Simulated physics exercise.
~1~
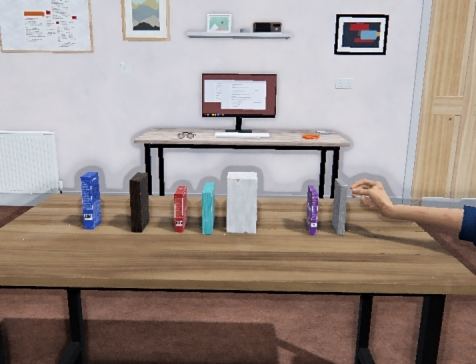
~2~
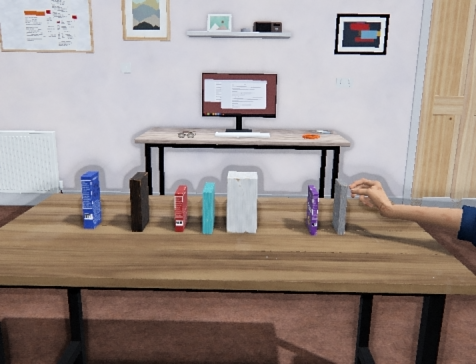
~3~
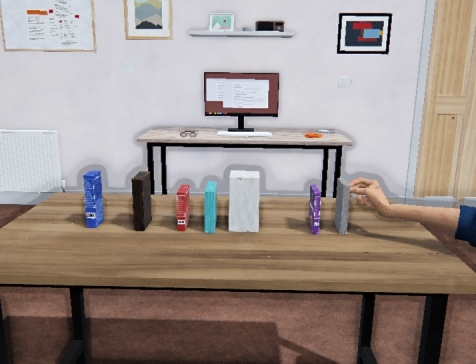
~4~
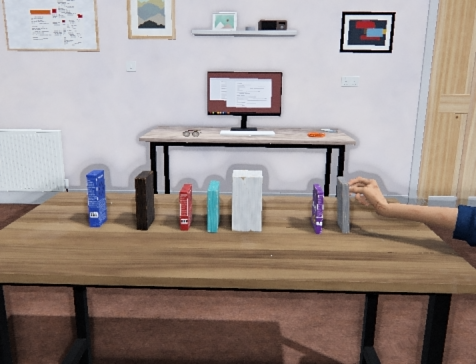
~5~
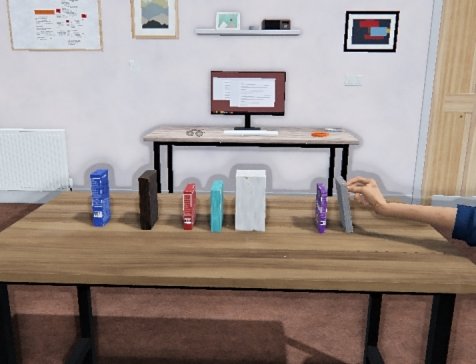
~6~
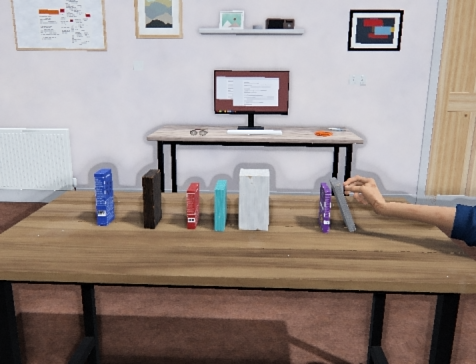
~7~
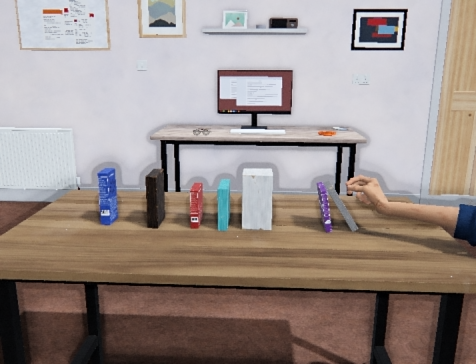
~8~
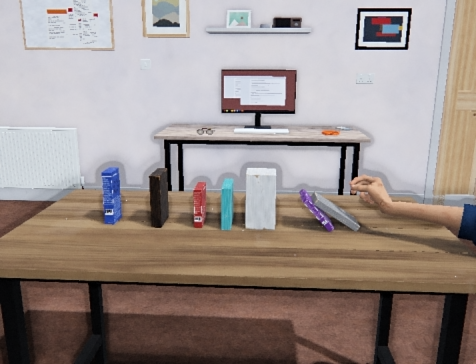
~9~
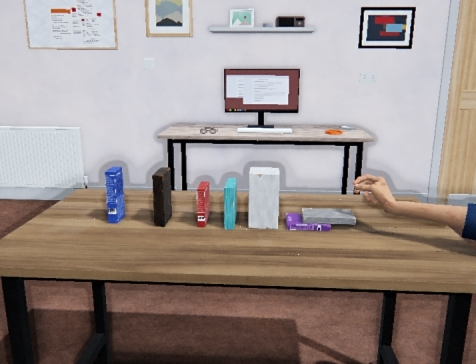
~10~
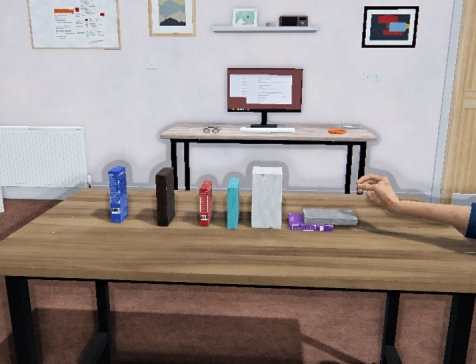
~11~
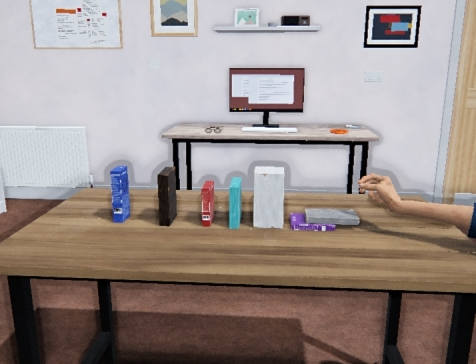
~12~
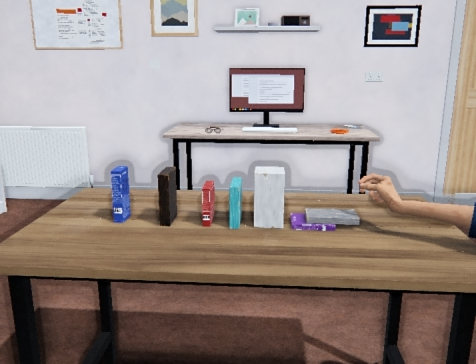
Grey board tipped by a hand falling left onto a purple packet, both ending down beside five upright blocks and packets.
